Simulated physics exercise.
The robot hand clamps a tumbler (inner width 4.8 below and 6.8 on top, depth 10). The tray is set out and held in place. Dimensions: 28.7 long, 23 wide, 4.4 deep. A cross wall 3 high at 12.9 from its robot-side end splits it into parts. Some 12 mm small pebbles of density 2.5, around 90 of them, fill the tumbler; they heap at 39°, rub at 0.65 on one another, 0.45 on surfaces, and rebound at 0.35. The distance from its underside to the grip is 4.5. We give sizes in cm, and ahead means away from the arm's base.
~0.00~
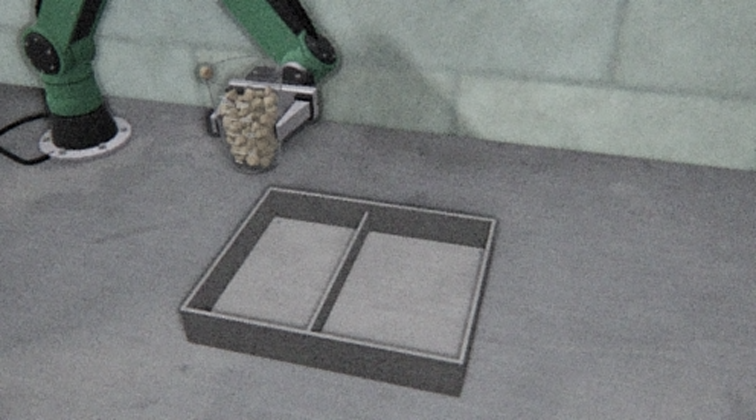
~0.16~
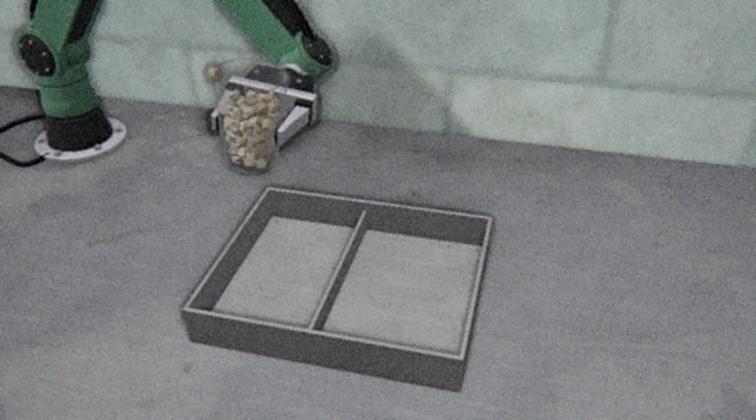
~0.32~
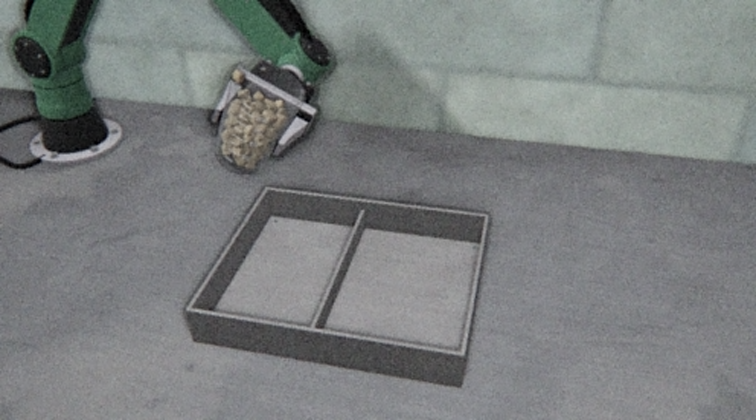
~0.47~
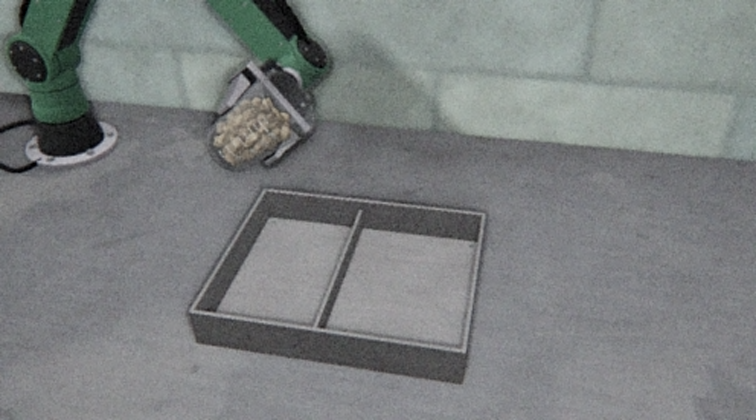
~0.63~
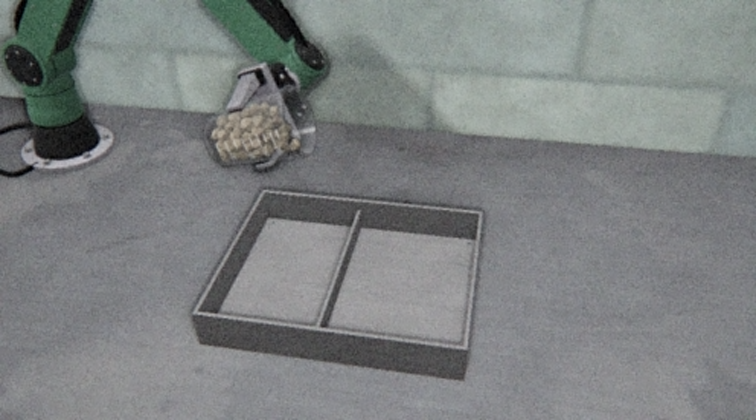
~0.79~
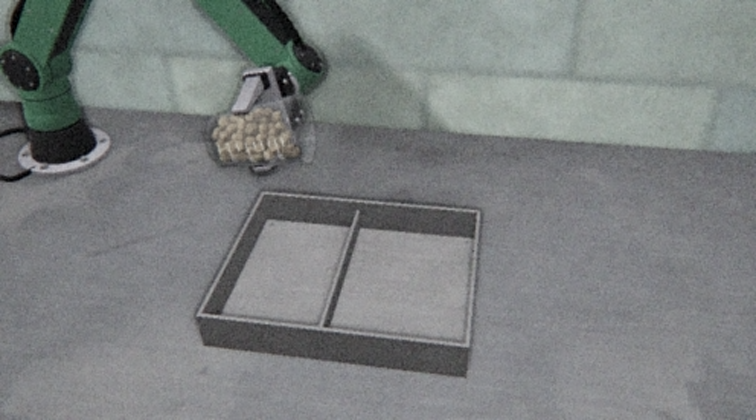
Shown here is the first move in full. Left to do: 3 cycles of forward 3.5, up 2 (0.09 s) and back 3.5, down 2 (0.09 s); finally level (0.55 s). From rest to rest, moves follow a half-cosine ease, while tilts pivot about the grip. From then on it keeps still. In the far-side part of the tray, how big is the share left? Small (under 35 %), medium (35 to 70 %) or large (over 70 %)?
Large.
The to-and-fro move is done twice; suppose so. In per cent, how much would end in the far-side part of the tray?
In that case it would be roughly 95 per cent.
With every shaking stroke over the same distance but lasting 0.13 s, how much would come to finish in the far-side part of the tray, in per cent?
I'd expect close to 60 in a hundred.
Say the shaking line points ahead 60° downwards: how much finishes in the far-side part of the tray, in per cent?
It comes to near 15 percent.
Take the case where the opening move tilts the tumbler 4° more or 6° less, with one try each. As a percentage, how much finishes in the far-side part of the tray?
First try near 100 %, second near 80 %.
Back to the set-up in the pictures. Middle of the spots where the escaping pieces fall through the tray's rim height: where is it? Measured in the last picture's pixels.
Near (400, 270).
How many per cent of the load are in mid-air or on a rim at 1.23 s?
About 10 per cent.
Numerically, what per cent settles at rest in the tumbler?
I'd put it close to 5 per cent.
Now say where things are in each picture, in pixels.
The first frame shows the tumbler middle at (250, 119), level; upper third of the load around (250, 107), from x 205 to 270, top at y 75; 89 in the tumbler.
The second frame shows the tumbler middle at (251, 121), tilted 7° forward; upper third of the load around (250, 109), from x 215 to 275, top at y 75.
The third frame shows the tumbler middle at (253, 123), tilted 27° forward; upper third of the load around (253, 113), from x 225 to 280, top at y 75.
The fourth frame shows the tumbler middle at (255, 128), tilted 51° forward; upper third of the load around (255, 118), from x 220 to 285, top at y 100.
The fifth frame shows the tumbler middle at (257, 132), tilted 71° forward; upper third of the load around (250, 121), from x 215 to 295, top at y 110.
The sixth frame shows the tumbler middle at (258, 135), tilted 78° forward; upper third of the load around (250, 124), from x 215 to 295, top at y 110; 89 in the tumbler.
After 1.23 s, tilted 78° forward, highest piece 21 above the table; 74 in the far-side part, 6 in the tumbler, 9 in flight or on a rim.
After 1.66 s, tilted 27° forward, highest piece 22 above the table; 84 in the far-side part, 4 in the tumbler, 1 in the robot-side part.
After 2.08 s, level, highest piece 17 above the table; 84 in the far-side part, 4 in the tumbler, 1 in the robot-side part.
After 3.13 s, level, highest piece 17 above the table; 84 in the far-side part, 4 in the tumbler, 1 in the robot-side part.
In the end, 84 in the far-side part, 4 in the tumbler, 1 in the robot-side part. That is 94 % in the far-side part of the tray.
